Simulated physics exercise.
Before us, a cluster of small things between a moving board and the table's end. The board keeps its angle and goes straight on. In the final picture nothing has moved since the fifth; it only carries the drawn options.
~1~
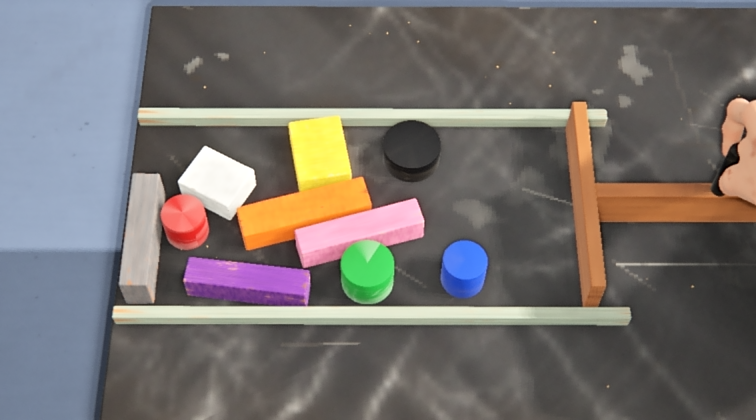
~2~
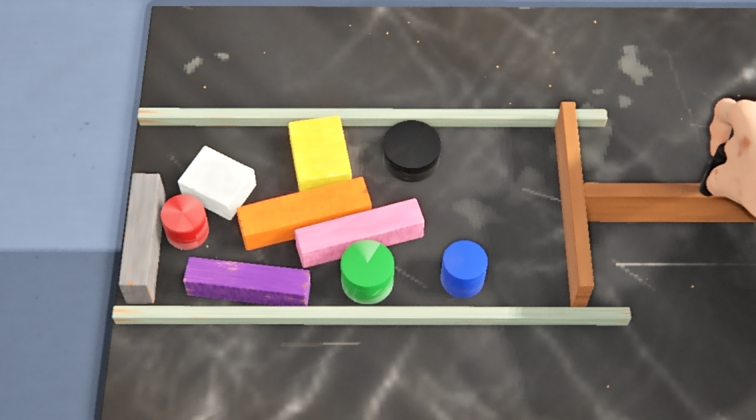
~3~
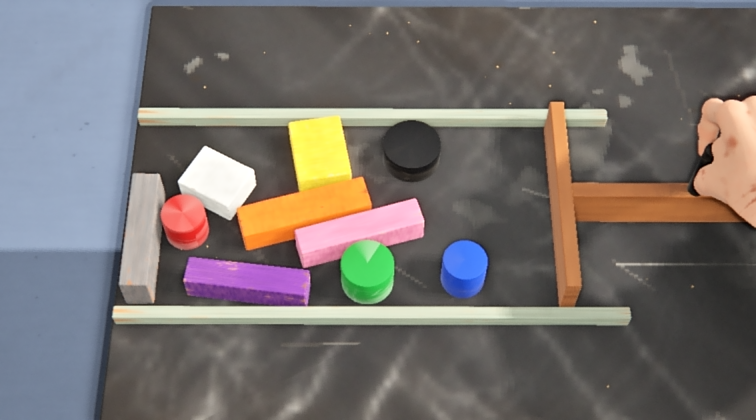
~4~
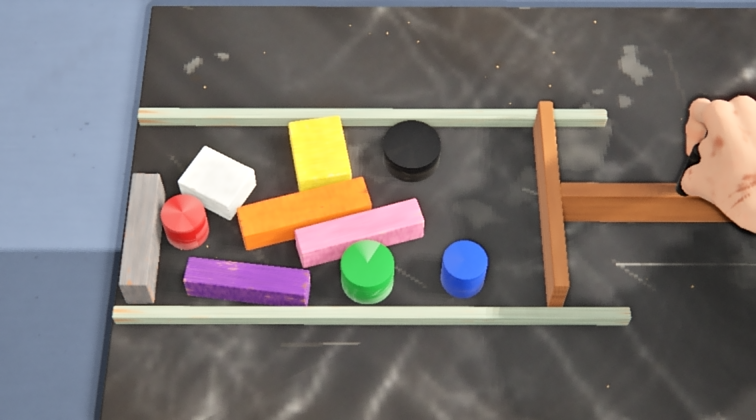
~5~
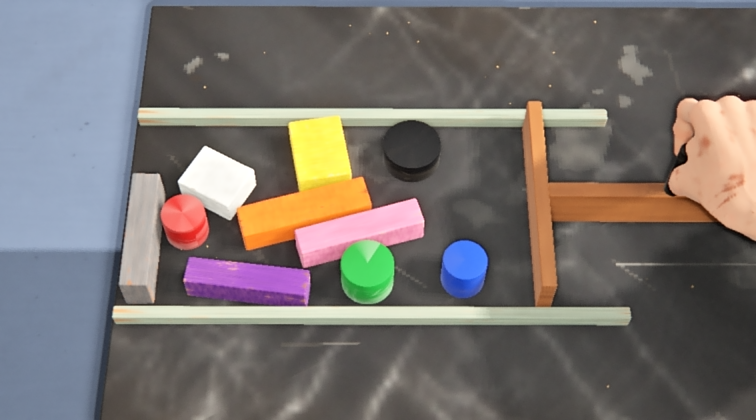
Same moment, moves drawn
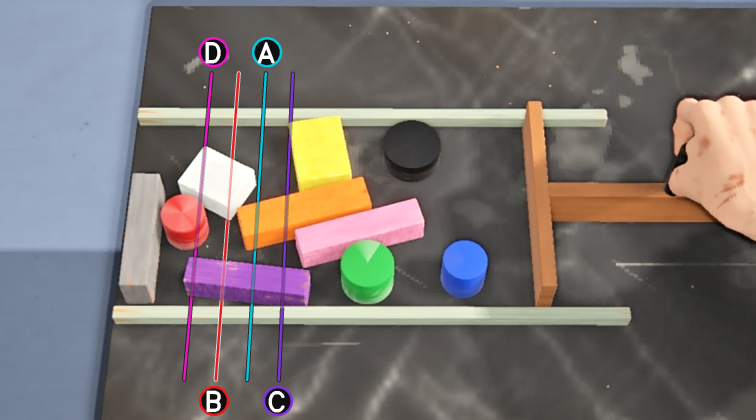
A brown wooden board with a handle, pushed by a hand at the right, slides slowly left between two pale rails on a dark marbled table, seen from above by a still camera. Ahead of it sit a blue cylinder, green and black round pieces, pink, orange and purple bars, a yellow block, a white block and a red tin near a grey bar. The board edges steadily closer, touching none of them, and they all stay still.
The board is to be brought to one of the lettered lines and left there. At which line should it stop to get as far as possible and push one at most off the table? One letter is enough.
It can go as far as C.
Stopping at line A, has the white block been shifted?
Yes.
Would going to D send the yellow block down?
Yes.
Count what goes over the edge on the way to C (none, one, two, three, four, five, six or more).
In all, one.
On the marked copy, A at (257, 215); B at (228, 215); C at (286, 215); D at (199, 215).
Taking C. A third of the way, board (449, 189); blue tin (420, 269); grey bar (143, 238).
Two thirds of the way, board (358, 189); grey bar (131, 238); purple bar (192, 288).
When it is over, board (290, 189); grey bar over the edge; purple bar (127, 293); one fallen.
As for the rest, A drops three; B drops four; D drops five.
